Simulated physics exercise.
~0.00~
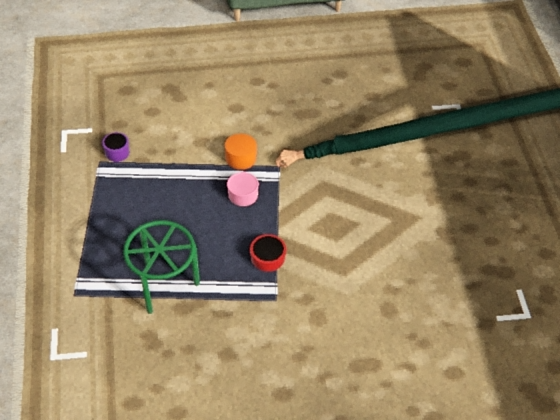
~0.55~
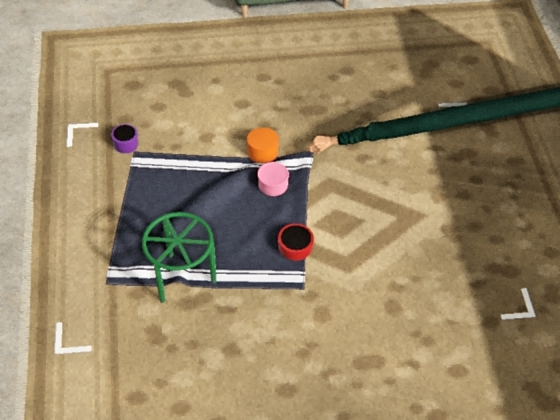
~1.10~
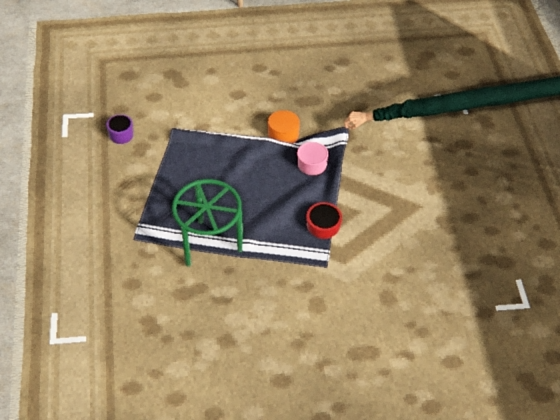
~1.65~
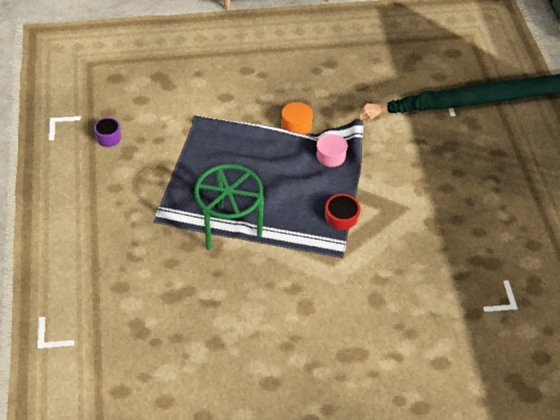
At first, a dark mat with white striped ends lies on a patterned rug inside white corner marks, with a pink bin, a red pot and a green stool on it, an orange tub at its top edge and a purple pot off to the left. A green-sleeved arm reaches from the right to the mat's upper right corner. The hand pulls the mat rightward, and everything on it rides along. The mat then slants and creases as it shifts farther right and upward. Finally, the loaded mat sits well to the right, while the purple pot remains in its place.
